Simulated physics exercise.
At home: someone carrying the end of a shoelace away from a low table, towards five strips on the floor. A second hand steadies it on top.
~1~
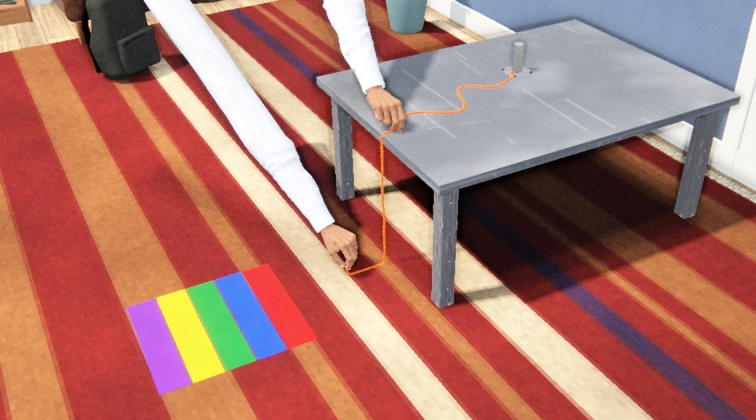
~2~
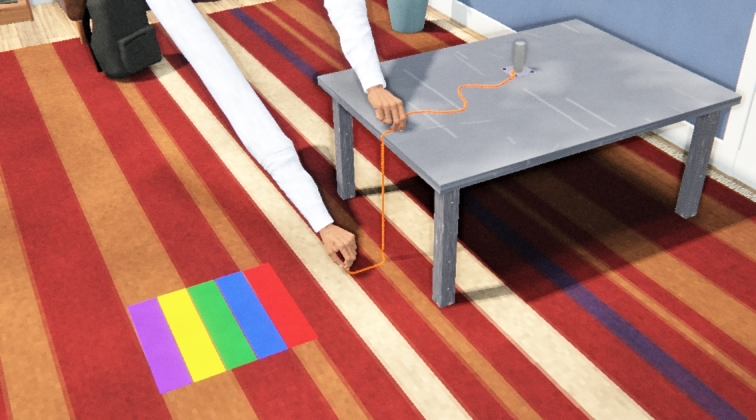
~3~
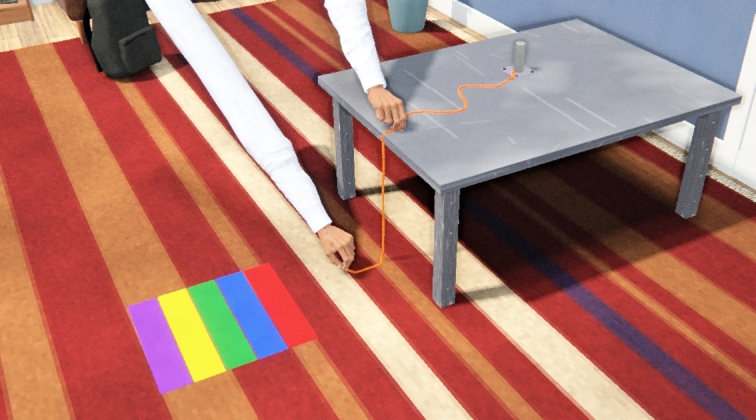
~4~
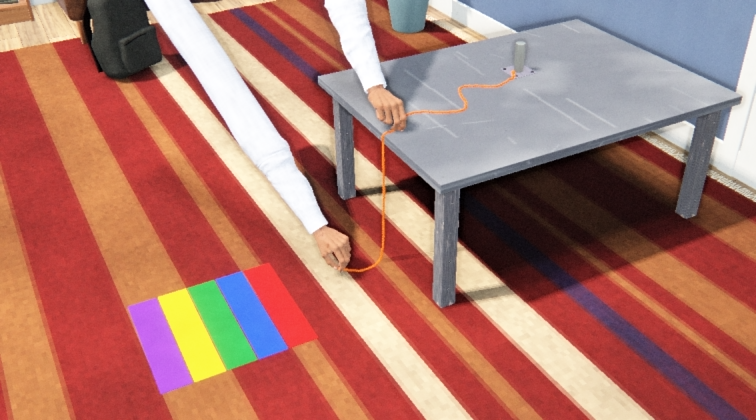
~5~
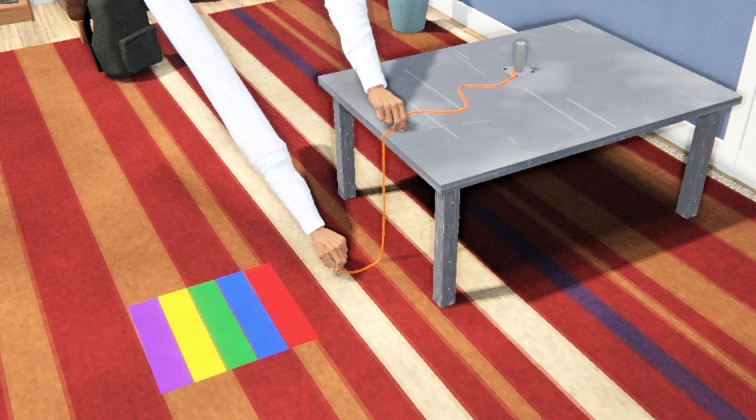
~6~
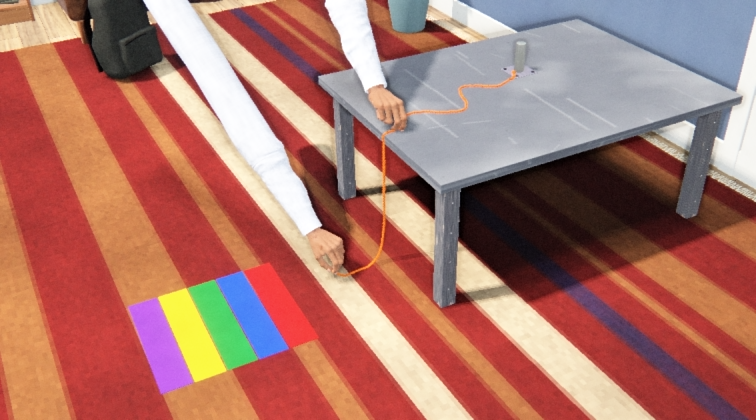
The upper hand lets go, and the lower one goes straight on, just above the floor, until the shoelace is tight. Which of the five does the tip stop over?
Over yellow.
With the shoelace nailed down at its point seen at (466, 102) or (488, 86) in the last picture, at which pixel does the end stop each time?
About (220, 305) and (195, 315).
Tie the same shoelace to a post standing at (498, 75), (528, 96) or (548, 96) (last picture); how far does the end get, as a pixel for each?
Try by try, around (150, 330), (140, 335) and (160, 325).
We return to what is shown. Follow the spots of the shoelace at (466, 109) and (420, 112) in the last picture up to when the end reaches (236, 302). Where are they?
At (419, 109), then (384, 125).
Soon after, end near (236, 302); over blue.
Then, end near (201, 313); over yellow.
At full stretch, end near (181, 320); over yellow. The end stops over the yellow strip.
